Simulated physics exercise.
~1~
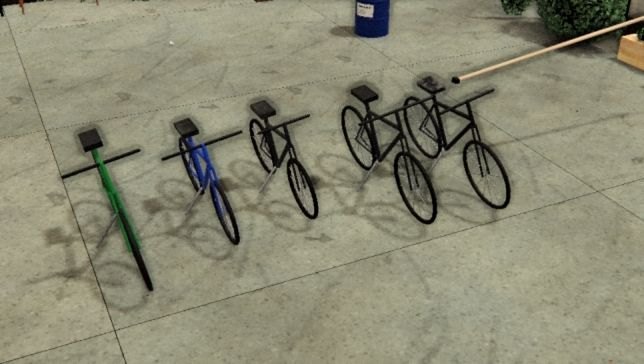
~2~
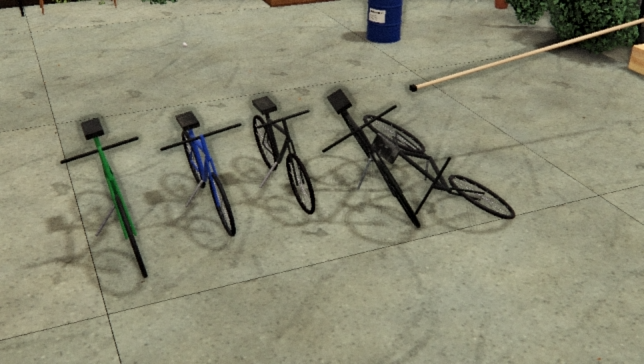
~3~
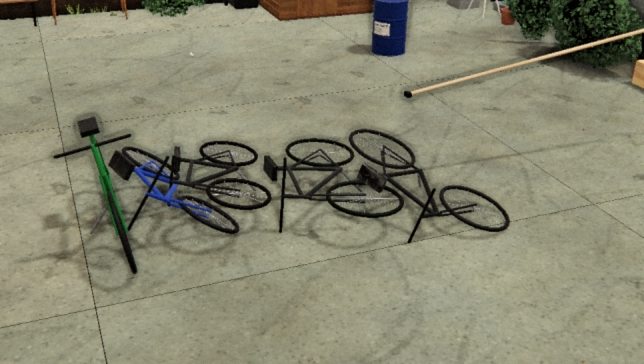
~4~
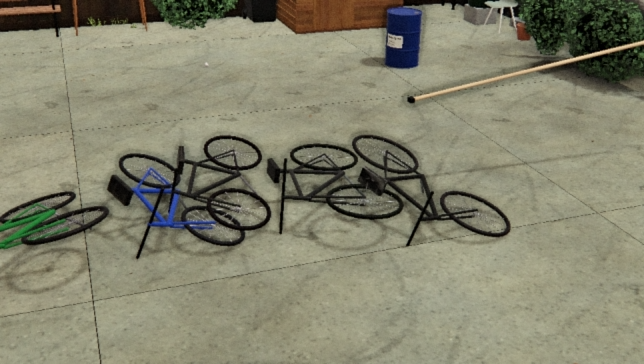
A long wooden pole nudged the bicycle at the right end of a row of five parked on concrete, and they toppled leftward one after another, through the blue one, until the green bicycle at the far end also lay flat.
